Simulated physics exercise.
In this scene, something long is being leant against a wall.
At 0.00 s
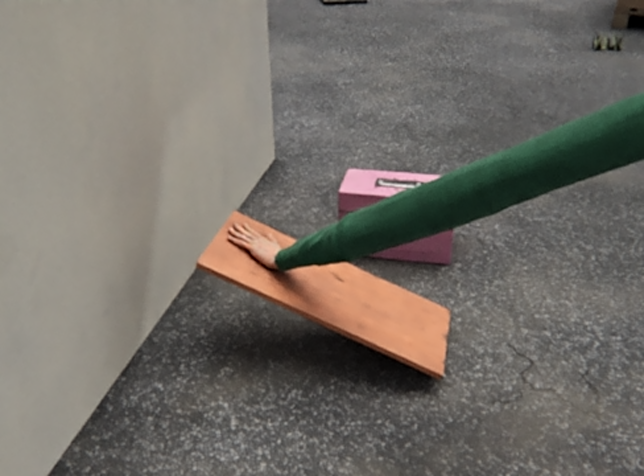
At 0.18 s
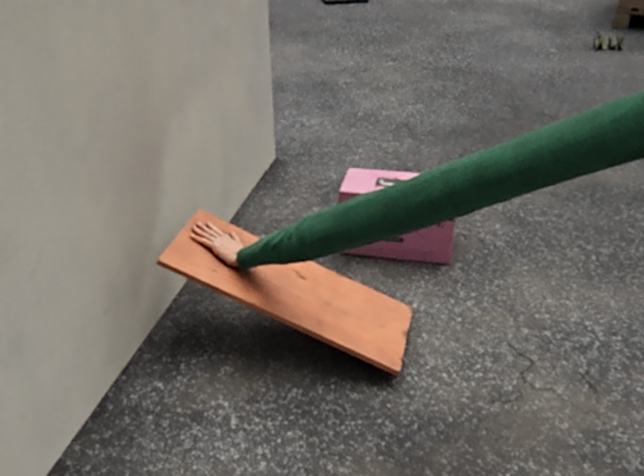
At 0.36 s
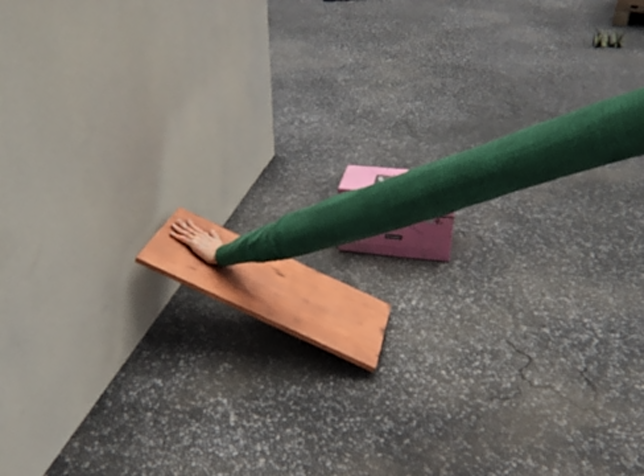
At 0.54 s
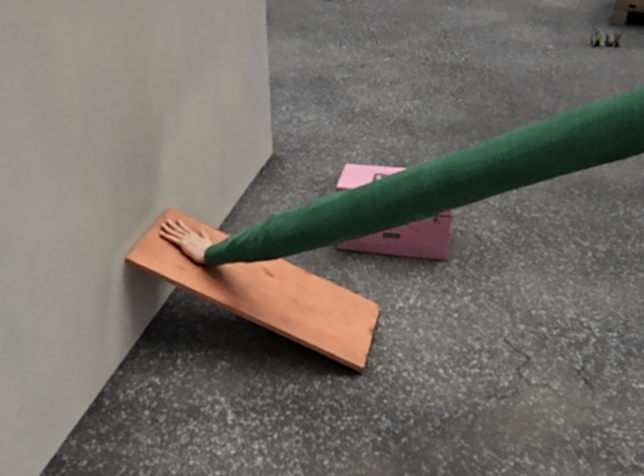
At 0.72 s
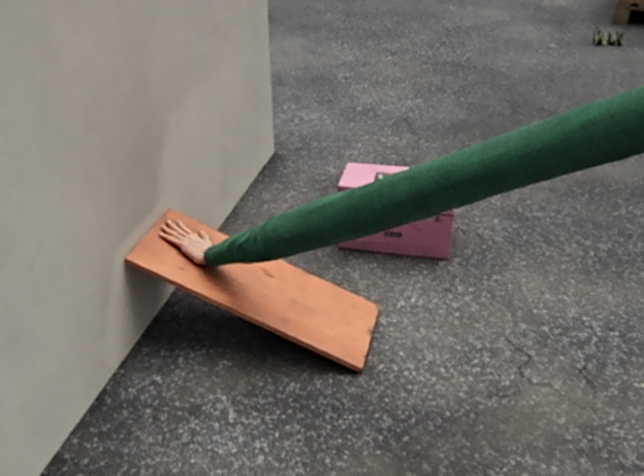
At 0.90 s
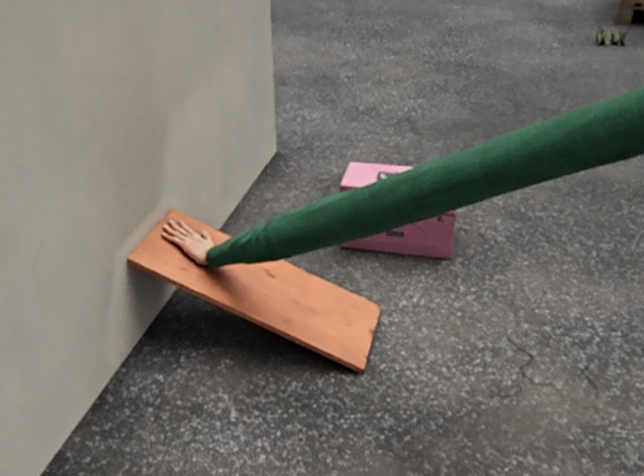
An orange board, tilted up off the grey floor, was pushed left by a hand on a long green-sleeved arm until its raised end leant against the wall, and the hand stayed on it.
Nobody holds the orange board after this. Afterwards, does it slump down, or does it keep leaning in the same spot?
Dislodged.
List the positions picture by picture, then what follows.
The first frame shows not yet at the wall; orange board (331, 290).
The second frame shows not yet at the wall; orange board (292, 287).
The third frame shows not yet at the wall; orange board (271, 285).
The fourth frame shows not yet at the wall; orange board (260, 285).
The fifth frame shows leant on the wall, still held; orange board (259, 286).
The sixth frame shows leant on the wall, still held; orange board (261, 286).
After 1.20 s, orange board 9° lower than it was left near (268, 301).
After 1.30 s, orange board 22° lower than it was left near (272, 325).
At rest (2.2 s), moved from the start, orange board; pink toolbox in place. Seen from the same camera at the end, orange board near (272, 324). The board slips out.
